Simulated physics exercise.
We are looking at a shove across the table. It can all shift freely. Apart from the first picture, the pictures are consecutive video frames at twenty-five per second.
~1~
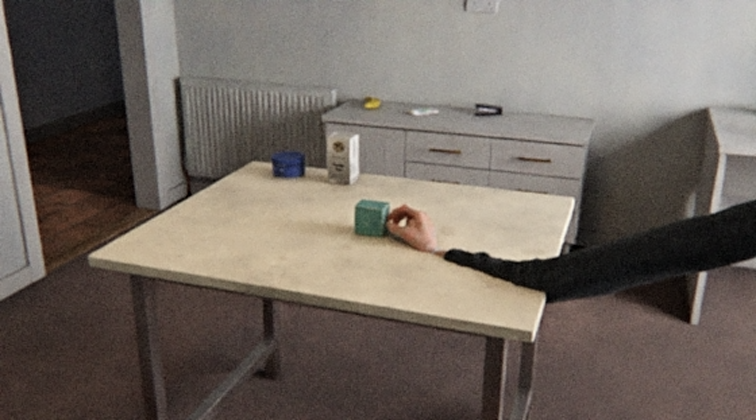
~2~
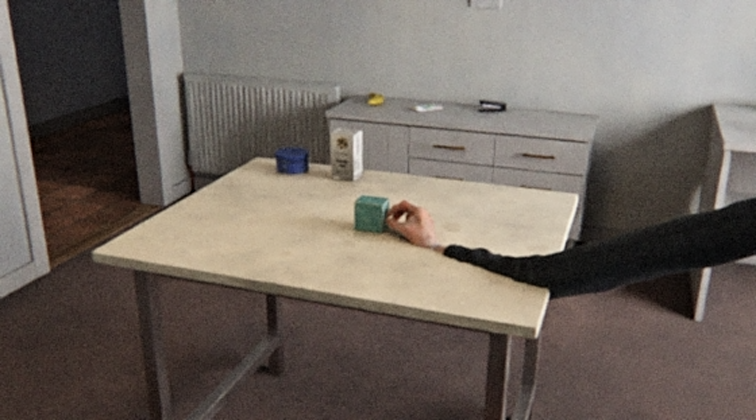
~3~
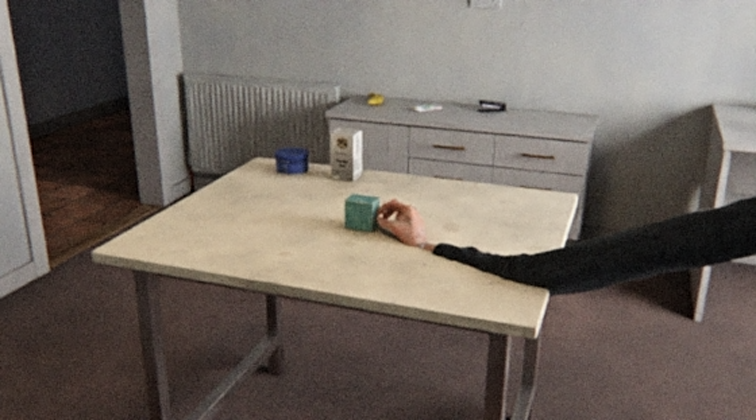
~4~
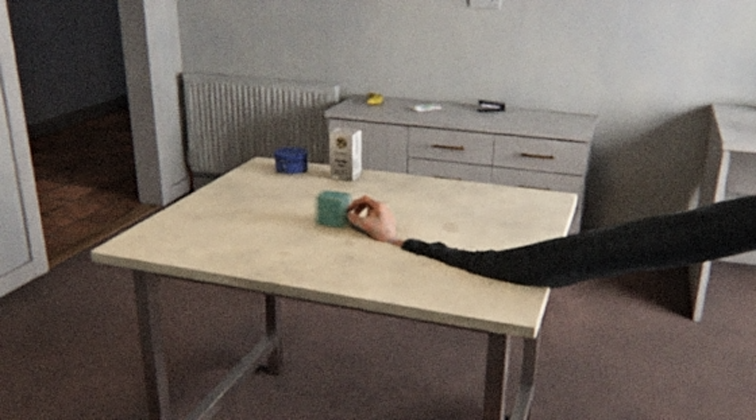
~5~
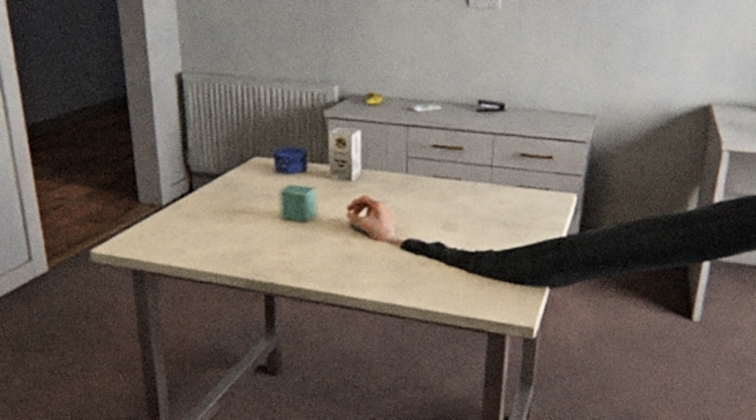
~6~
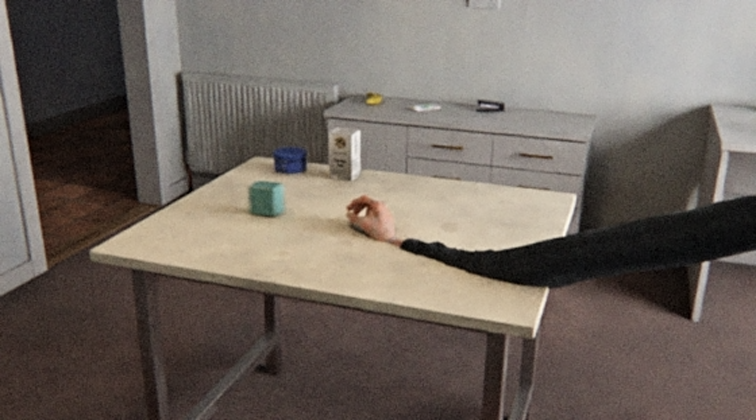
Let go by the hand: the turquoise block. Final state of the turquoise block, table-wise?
I expect it to pass the edge.
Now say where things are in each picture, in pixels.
Under the hand; turquoise block (372, 218), in the first picture.
Under the hand; turquoise block (372, 214), in the second picture.
Under the hand; turquoise block (362, 213), in the third picture.
Turquoise block (334, 209), in the fourth picture.
Turquoise block (298, 203) moved about its own width, in the fifth picture.
Turquoise block (266, 198) moved well along, in the sixth picture.
Then, 0.10 s later than the last frame, turquoise block tilted by 4° near (200, 189).
Then, 0.30 s later than the last frame, turquoise block now off the table.
Then, 0.50 s later than the last frame, things are still on the move.
Then, 0.60 s later than the last frame, as before.
When it is over, off the table, turquoise block.
